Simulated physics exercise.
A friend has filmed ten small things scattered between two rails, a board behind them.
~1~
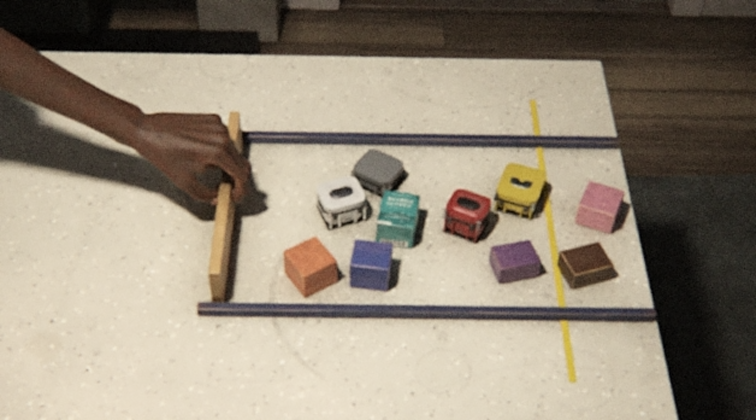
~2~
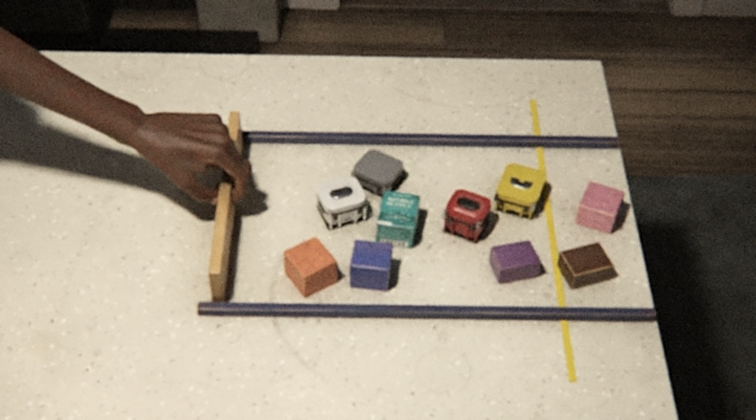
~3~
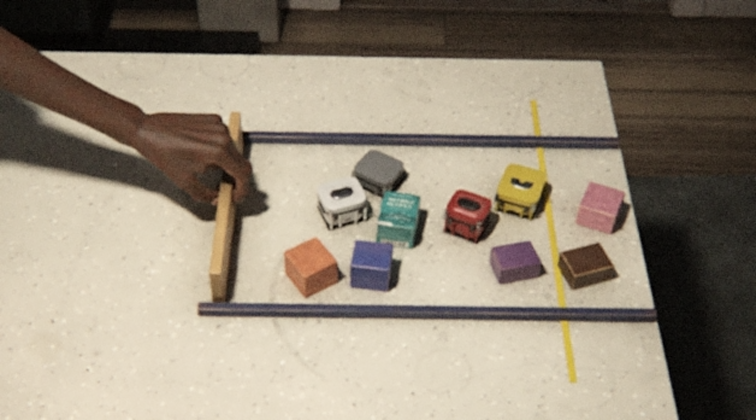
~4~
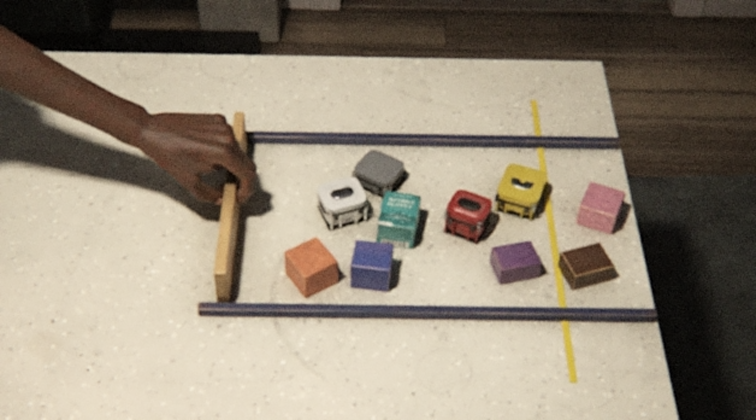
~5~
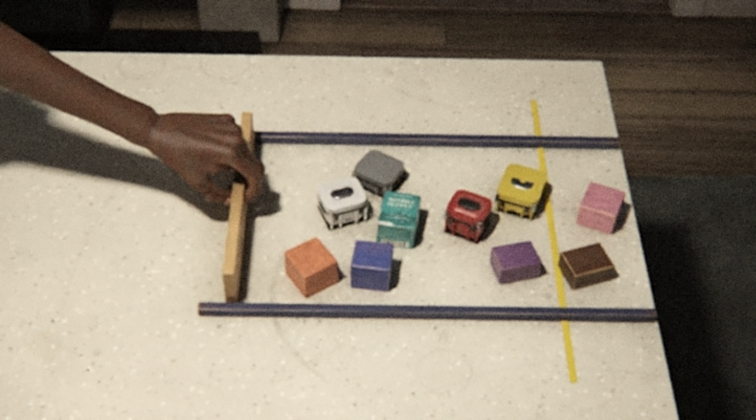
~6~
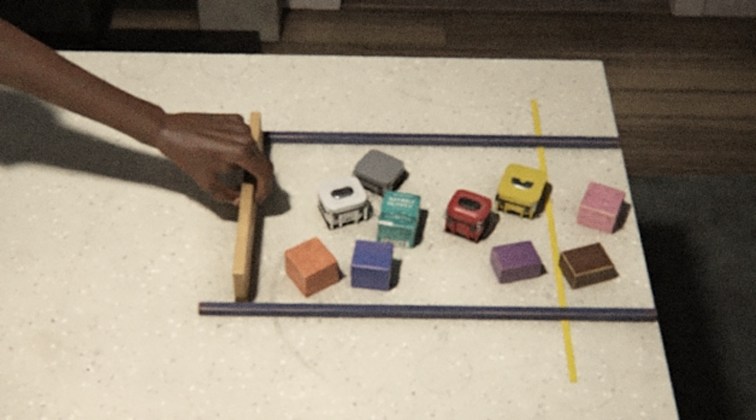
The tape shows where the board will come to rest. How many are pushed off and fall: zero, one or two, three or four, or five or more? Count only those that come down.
In the end the number that fall off is three or four.
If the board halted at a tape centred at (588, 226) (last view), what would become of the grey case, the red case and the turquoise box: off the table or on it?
The grey case stays on; the red case is lost; the turquoise box goes over.
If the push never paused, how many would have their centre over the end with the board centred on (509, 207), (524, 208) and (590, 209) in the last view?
Place by place, 1, 1 and 7.
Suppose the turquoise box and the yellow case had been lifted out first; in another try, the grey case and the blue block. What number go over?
It would be 3 and 3.
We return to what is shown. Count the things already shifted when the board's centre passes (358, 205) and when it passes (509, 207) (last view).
The counts are 5 and 10.
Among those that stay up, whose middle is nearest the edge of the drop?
It is the yellow case.
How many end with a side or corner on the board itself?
3 of them.
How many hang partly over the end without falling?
It comes to 0.
A little later, none off yet; pink block at rest near (601, 208); brown block at rest near (586, 266); yellow case at rest near (521, 191).
Next, none off yet; pink block at rest near (600, 205); brown block shifted about its own width near (646, 271); yellow case shifted about its own width near (558, 189).
When it is over, the number that fall off is three or four; down, red case, purple block, brown block and pink block.
